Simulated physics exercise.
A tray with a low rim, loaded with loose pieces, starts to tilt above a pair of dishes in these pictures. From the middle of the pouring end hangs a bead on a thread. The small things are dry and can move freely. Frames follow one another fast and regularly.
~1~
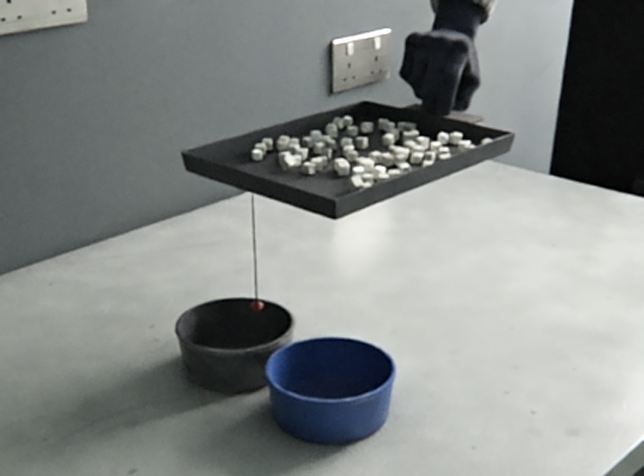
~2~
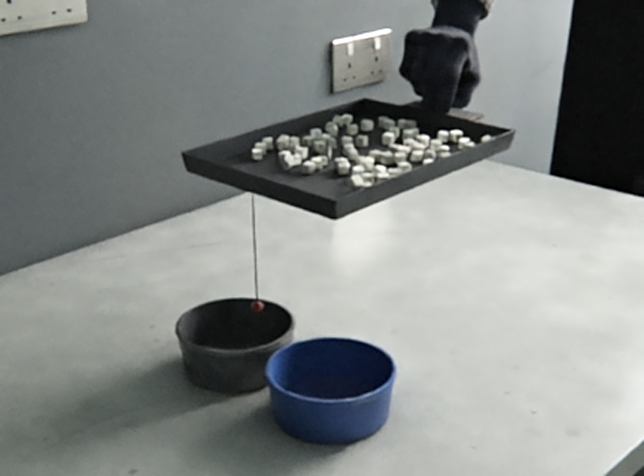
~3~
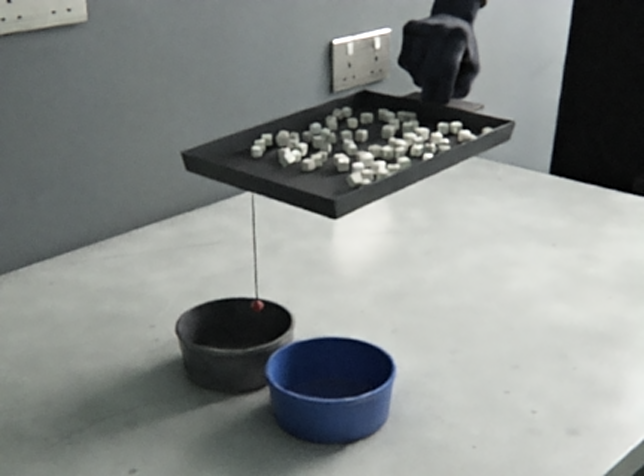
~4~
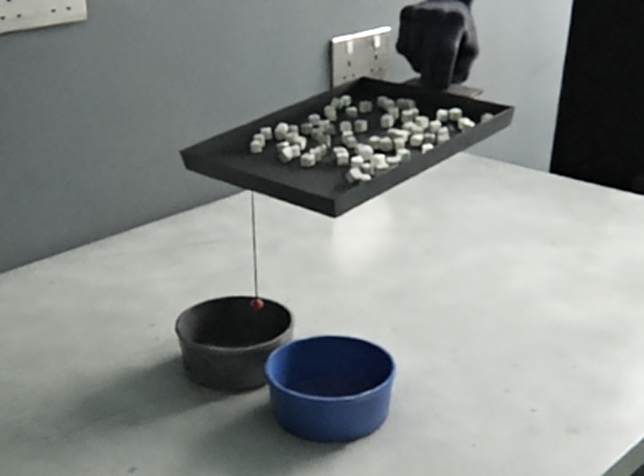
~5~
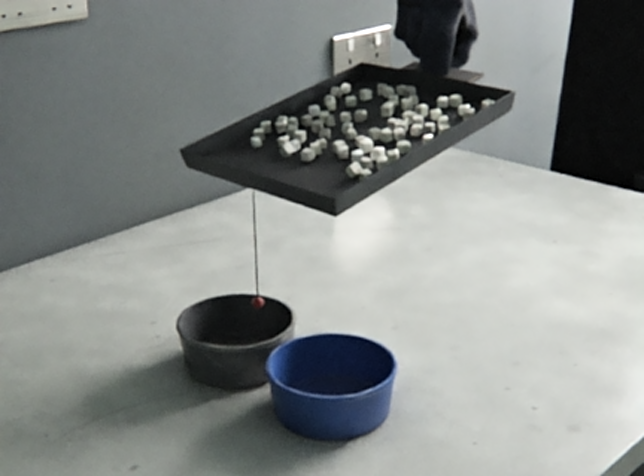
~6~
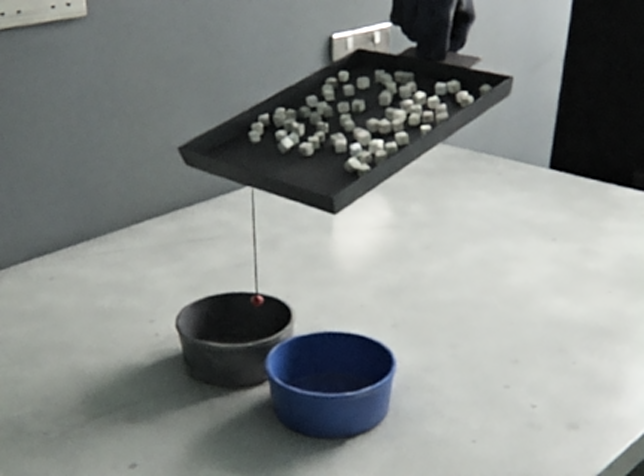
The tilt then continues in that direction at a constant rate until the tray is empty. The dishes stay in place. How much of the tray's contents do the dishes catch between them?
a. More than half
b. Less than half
b, less than half.
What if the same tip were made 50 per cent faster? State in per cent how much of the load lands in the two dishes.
Result: About 40 per cent.
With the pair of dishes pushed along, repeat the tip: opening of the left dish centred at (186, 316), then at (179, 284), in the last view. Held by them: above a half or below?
Result, first setup: A majority share; second setup: A minority share.
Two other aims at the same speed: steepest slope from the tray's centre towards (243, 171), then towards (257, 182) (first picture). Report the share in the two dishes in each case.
About 20 % and 30 %.
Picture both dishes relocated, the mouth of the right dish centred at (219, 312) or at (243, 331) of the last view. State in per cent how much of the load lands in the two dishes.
Trial 1 around 30 percent, trial 2 around 60 percent.
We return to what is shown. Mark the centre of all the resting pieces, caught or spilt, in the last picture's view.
Near (176, 396), more or less.
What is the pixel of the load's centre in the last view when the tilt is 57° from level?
(264, 159).
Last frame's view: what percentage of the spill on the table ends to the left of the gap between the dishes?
Estimate: About 100 percent.
Shortly afterwards, tray tipped steeply; all but a few on the tray; only a few outside both; only a few in the air.
Next, tray tipped right over; all but a few on the tray; only a few in the left dish; only a few outside both; only a few in the air.
Some moments later, tray tipped past a quarter turn; a little in the right dish; near a quarter in the left dish; near two thirds outside both.
In the end, tray tipped past a quarter turn; a little in the right dish; near a quarter in the left dish; near two thirds outside both.
